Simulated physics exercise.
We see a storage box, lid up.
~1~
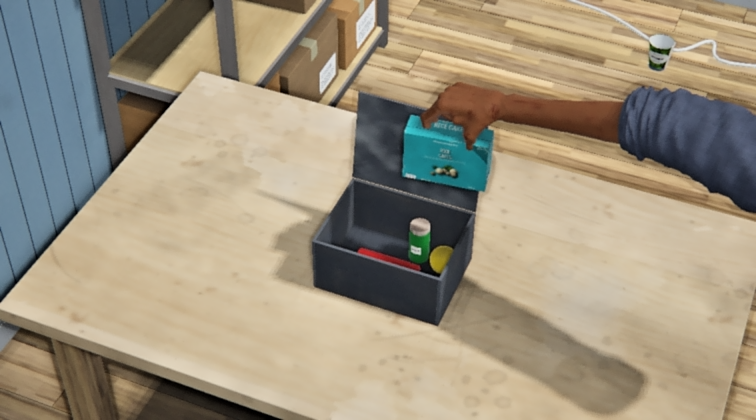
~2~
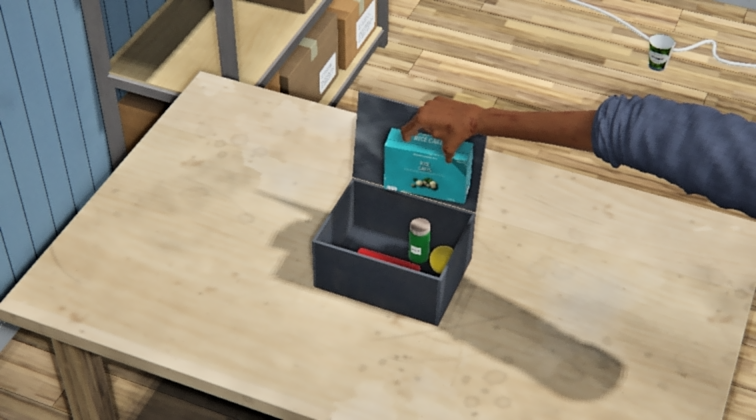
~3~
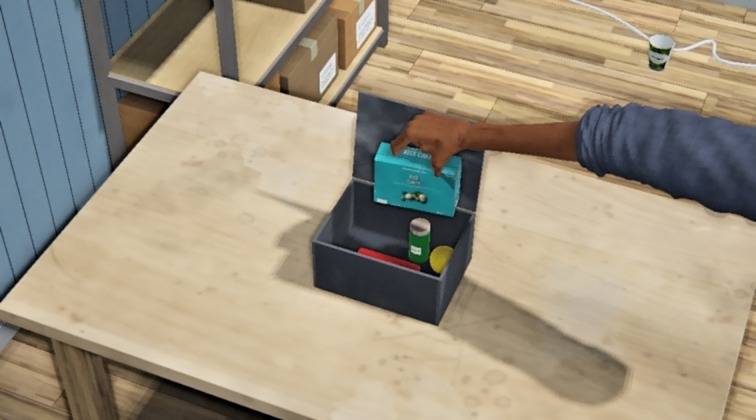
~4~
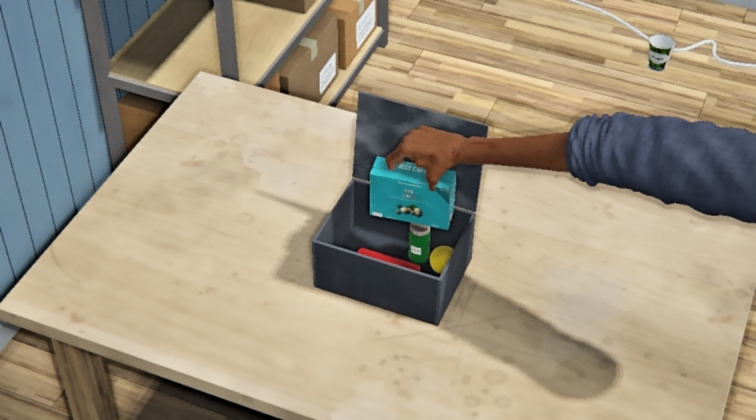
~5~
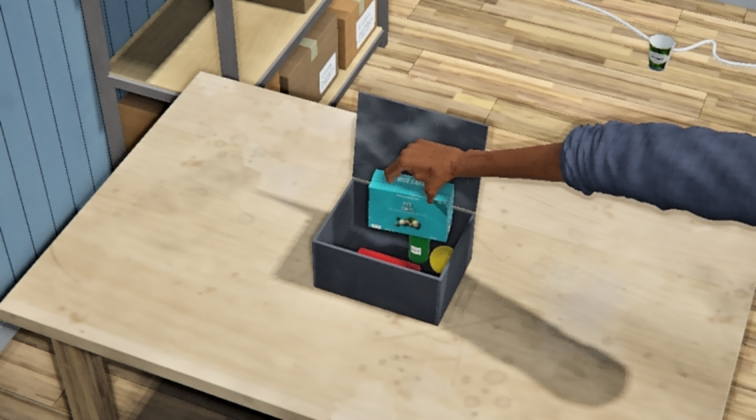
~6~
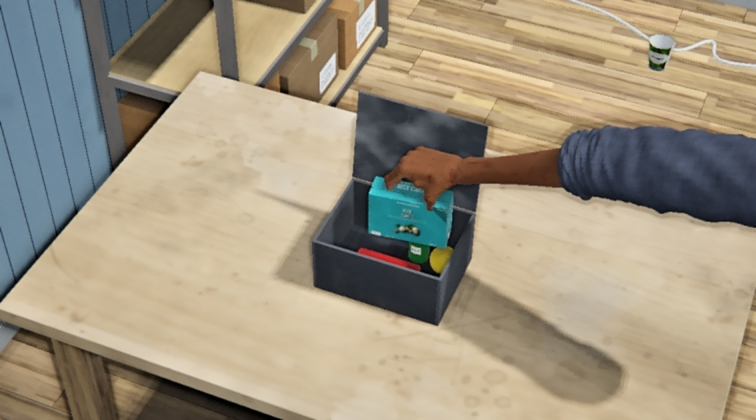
A turquoise packet, gripped from above by a hand in a blue sleeve, moves left and down toward an open dark storage box on a wooden table. It lowers past the raised lid and into the box, passing in front of a green shaker, with the hand still holding it.
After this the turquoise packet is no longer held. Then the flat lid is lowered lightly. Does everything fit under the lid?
As it turns out, it closes.
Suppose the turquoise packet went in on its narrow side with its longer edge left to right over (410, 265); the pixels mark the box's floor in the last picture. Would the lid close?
Then it shuts flat.
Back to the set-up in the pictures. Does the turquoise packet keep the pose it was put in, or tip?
The turquoise packet ends up tilted.
Then, 0.50 s past the last view, turquoise packet upside down near (391, 259); red shaker displaced a little.
Then, 1.30 s past the last view, lid 78° above the rim; turquoise packet upside down near (389, 274); red shaker displaced about its own width.
Then, 1.70 s past the last view, lid 50° above the rim; turquoise packet upside down near (389, 274); red shaker displaced about its own width.
Then, 2.10 s past the last view, lid 10° above the rim; turquoise packet upside down near (389, 274); red shaker displaced about its own width.
Finally, lid shut; down or leaning hard in the box, turquoise packet; the other 3 still in place. Final places as the last picture's camera would see them, turquoise packet near (389, 274).
